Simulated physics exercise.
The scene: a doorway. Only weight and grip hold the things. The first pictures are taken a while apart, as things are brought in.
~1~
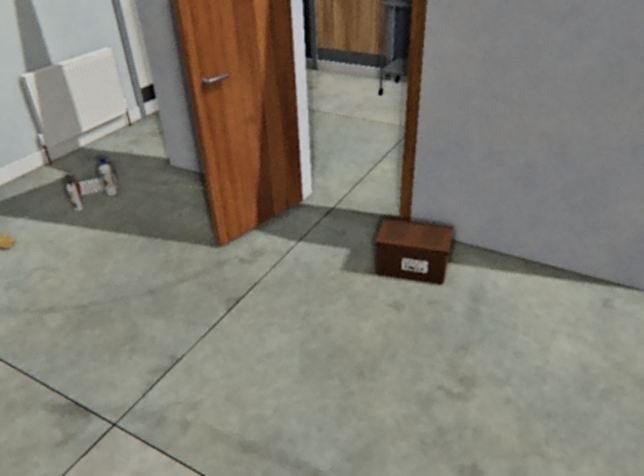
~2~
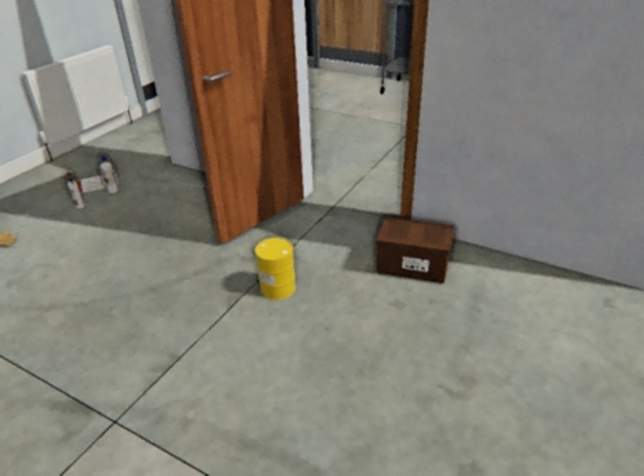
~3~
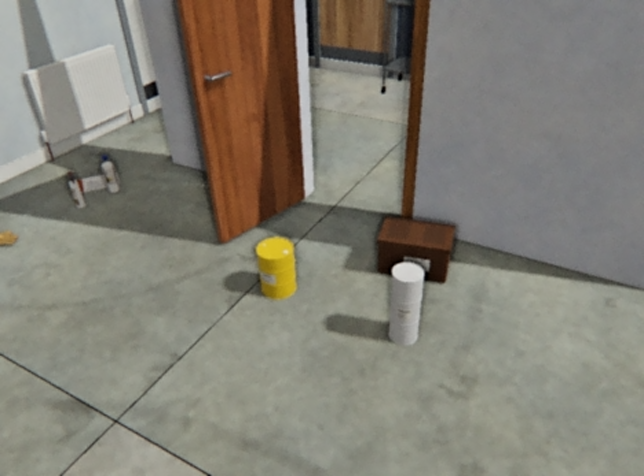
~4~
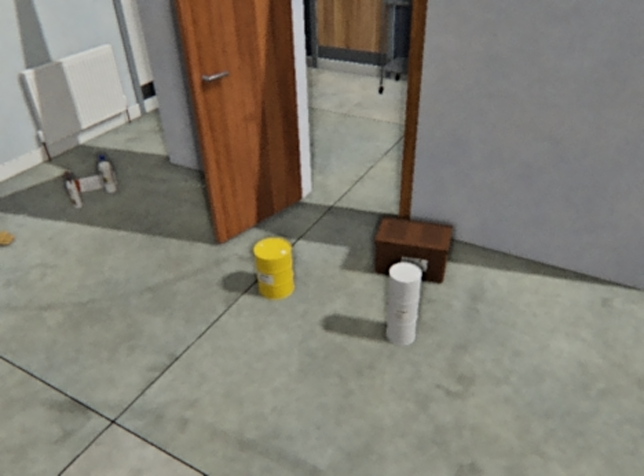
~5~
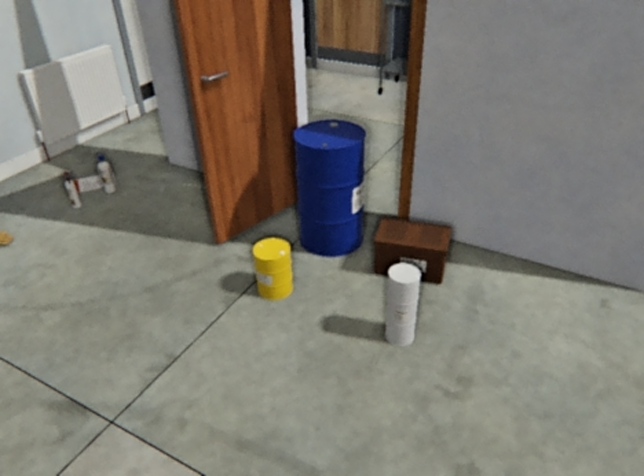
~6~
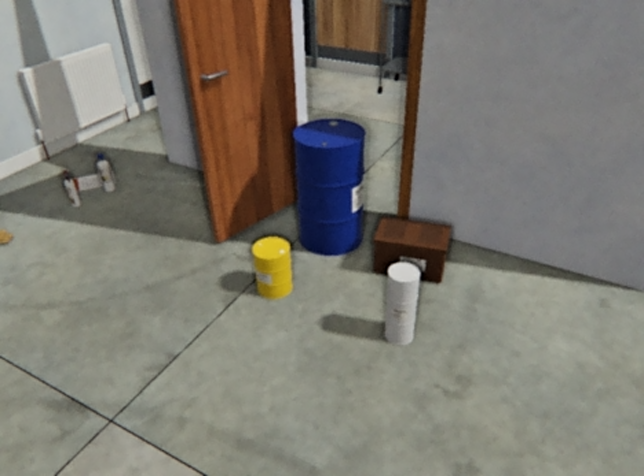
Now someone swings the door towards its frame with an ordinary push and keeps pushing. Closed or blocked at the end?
In the end the door jams.
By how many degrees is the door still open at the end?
About 60°.
Then, 0.50 s after the last picture, door 90° open.
Then, 0.80 s after the last picture, door 72° open.
At rest, door 60° open; all 4 in place. Seen from the same camera at the end, blue drum near (332, 188).
